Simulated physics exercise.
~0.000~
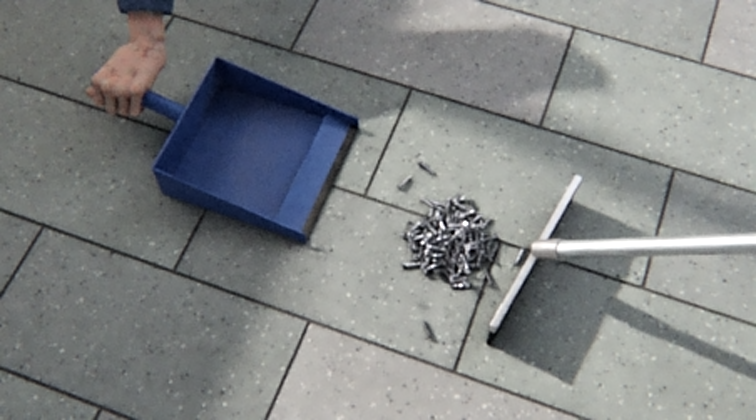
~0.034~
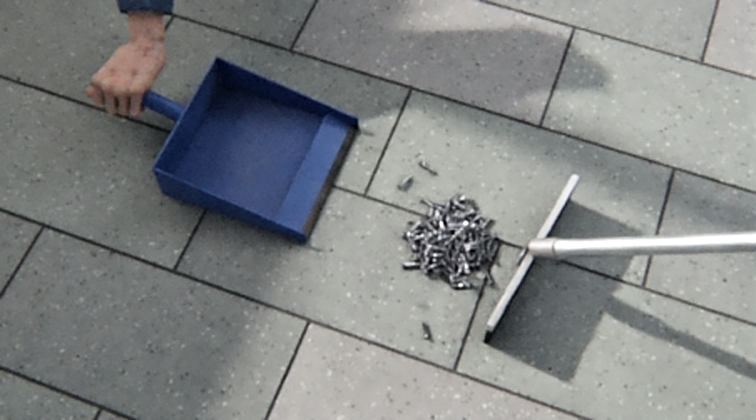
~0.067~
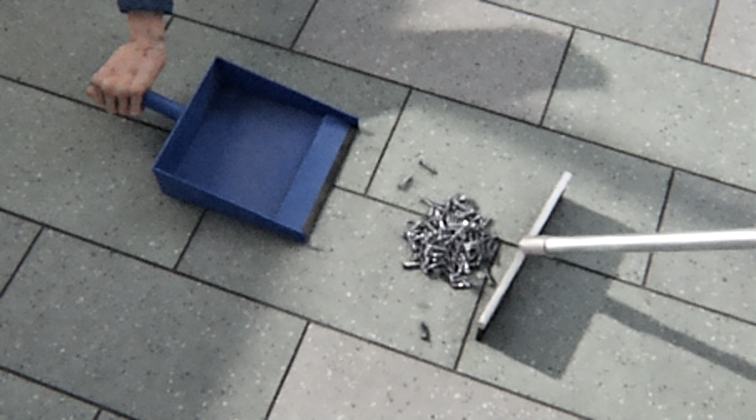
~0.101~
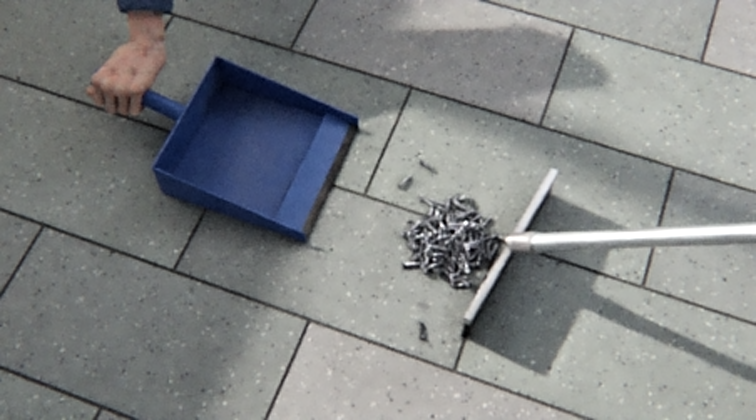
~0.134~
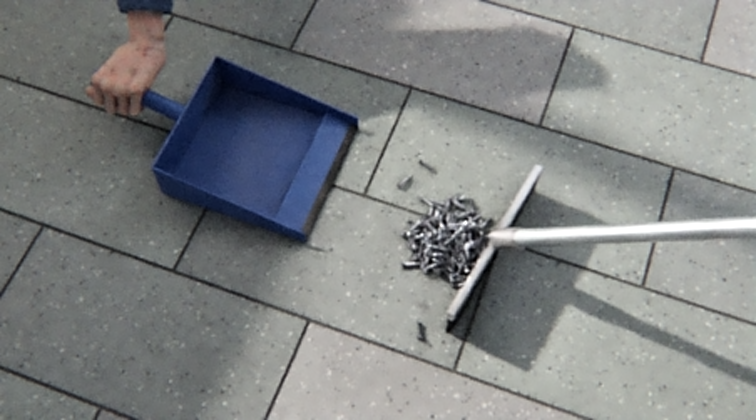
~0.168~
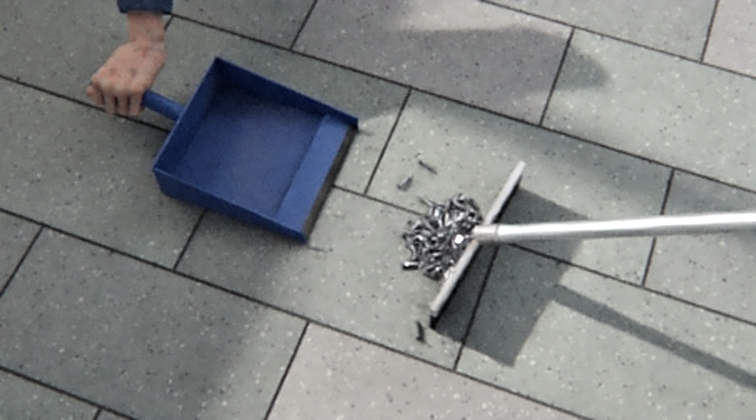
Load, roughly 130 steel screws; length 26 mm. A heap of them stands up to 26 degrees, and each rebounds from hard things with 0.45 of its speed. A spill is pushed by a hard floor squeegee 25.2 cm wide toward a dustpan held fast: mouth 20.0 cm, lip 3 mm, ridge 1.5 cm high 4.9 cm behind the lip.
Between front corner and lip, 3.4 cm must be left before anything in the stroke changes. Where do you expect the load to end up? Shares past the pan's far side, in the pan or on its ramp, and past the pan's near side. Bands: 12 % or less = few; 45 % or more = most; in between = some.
Shares - past the pan's far side: Few; in the pan or on its ramp: Few; past the pan's near side: Few.
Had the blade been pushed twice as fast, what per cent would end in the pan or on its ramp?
It would be around 55 per cent.
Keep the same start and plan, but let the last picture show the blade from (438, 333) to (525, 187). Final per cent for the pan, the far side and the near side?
The pan gets 0, the far side 0 and the near side 20.
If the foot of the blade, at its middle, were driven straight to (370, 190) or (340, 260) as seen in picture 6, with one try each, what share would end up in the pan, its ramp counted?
Close to 10 and 5 in a hundred, in that order.
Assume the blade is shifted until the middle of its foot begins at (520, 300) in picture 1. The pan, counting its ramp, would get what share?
5 %.
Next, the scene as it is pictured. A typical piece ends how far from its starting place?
I'd say close to 16 cm.
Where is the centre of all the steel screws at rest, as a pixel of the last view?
Roughly pixel (336, 210).
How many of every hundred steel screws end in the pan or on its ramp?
Result: Roughly 10 %.
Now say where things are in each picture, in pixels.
Blade from (494, 328) to (576, 183), moved 0.0 cm, 0 of the pieces shifted so far; middle of the pieces at (455, 239); pan at (250, 156), in the first frame.
Blade from (491, 327) to (574, 182), moved 0.4 cm, 0 of the pieces shifted so far; middle of the pieces at (455, 239), in the second frame.
Blade from (483, 324) to (566, 179), moved 1.4 cm, 1 of the pieces shifted so far; middle of the pieces at (455, 239), in the third frame.
Blade from (468, 320) to (552, 176), moved 3.3 cm, 2 of the pieces shifted so far; middle of the pieces at (455, 238), in the fourth frame.
Blade from (451, 316) to (537, 172), moved 5.4 cm, 5 of the pieces shifted so far; middle of the pieces at (454, 239), in the fifth frame.
Blade from (434, 311) to (521, 169), moved 7.6 cm, 56 of the pieces shifted so far; middle of the pieces at (440, 241); pan at (250, 156). The blade's pace is about 0.64 m/s, heading 5 degrees towards the viewer's side, in the sixth frame.
Then, at 0.31 s, middle of the blade 13 cm from the lip; 0 % over the lip, far side 0 %, near side 5 %.
After 0.40 s, middle of the blade 8 cm from the lip; 0 % over the lip, far side 0 %, near side 5 %.
After 0.63 s, middle of the blade 6 cm from the lip; 10 % over the lip, far side 0 %, near side 10 %.
In the end, at 1.1 s, far side 0 %, pan 10 %, near side 10 %, in front of the lip or behind the blade 85 %.
